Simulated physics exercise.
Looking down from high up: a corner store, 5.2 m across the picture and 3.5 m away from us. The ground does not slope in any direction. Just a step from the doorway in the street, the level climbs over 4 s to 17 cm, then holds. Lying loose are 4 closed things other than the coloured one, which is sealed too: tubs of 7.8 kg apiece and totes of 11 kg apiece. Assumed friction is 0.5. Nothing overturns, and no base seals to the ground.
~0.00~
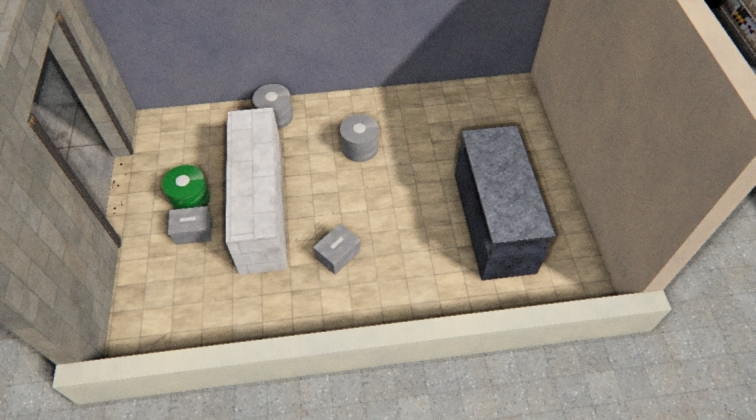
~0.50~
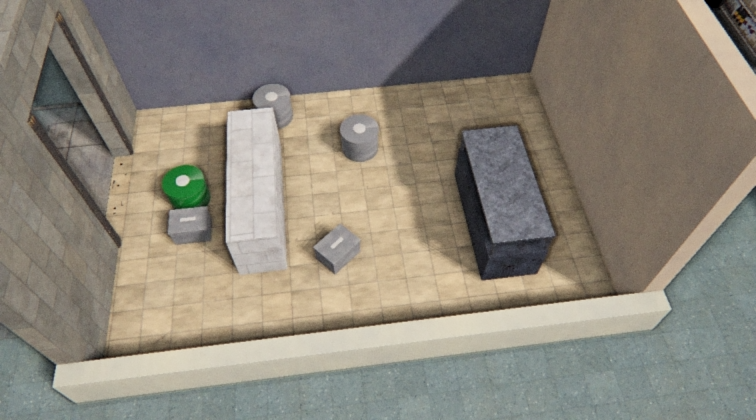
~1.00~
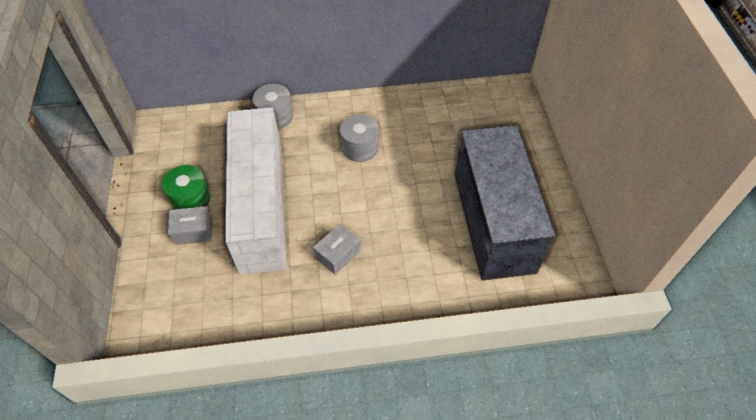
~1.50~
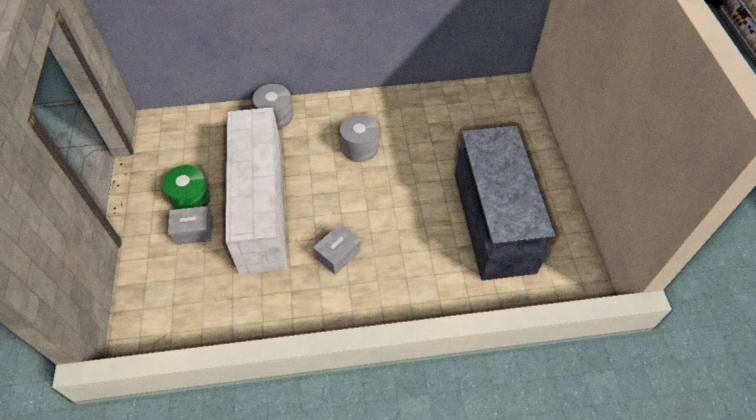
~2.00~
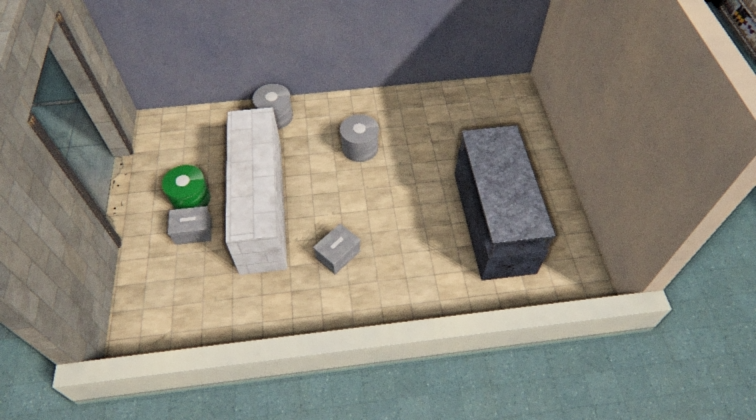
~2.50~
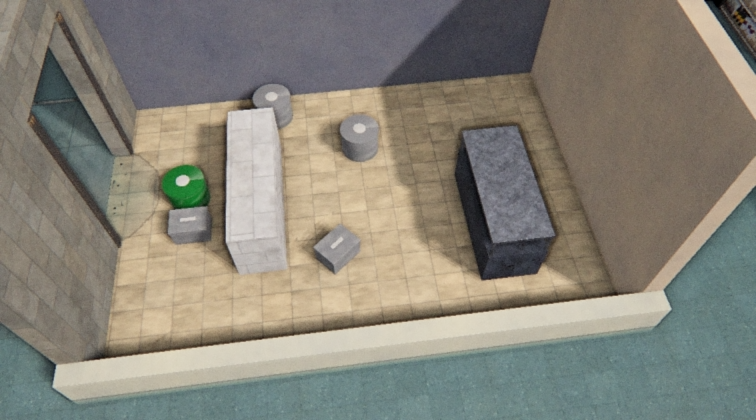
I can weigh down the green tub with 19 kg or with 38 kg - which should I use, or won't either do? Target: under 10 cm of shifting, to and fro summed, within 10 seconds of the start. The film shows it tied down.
Go with the heavier one.
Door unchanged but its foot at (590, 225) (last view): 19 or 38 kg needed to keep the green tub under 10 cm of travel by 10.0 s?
If so, then the first option suffices.
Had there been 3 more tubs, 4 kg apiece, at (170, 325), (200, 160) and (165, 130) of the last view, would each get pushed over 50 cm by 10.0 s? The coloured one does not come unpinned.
Result, in order - exceeds it; exceeds it; falls shy.
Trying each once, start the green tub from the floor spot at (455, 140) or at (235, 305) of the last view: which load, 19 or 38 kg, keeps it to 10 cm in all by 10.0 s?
At the first spot the lesser mass is plenty, at the second the lesser mass is plenty.
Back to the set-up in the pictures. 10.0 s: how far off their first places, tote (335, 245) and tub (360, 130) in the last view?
Shifts: 0 cm / 10 cm.
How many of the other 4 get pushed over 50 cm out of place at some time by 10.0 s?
All told, that gives 2.
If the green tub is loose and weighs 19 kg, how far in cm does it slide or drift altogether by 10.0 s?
Adding it all up, something like 140 cm.
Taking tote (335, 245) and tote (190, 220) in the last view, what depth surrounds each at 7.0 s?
Some 0 cm at the first, some 6 cm at the second.
After 3.5 s the green tub would be 0 cm from its start with 19 kg and 0 cm from its start with 38 kg; 5 cm of water round it then.
After 4.5 s the green tub would be 7 cm from its start with 19 kg and 0 cm from its start with 38 kg; 8 cm of water round it then.
After 7.0 s the green tub would be 36 cm from its start with 19 kg and 0 cm from its start with 38 kg; 9 cm of water round it then.
After 10.0 s the green tub would be 115 cm from its start with 19 kg and 0 cm from its start with 38 kg; 11 cm of water round it then.
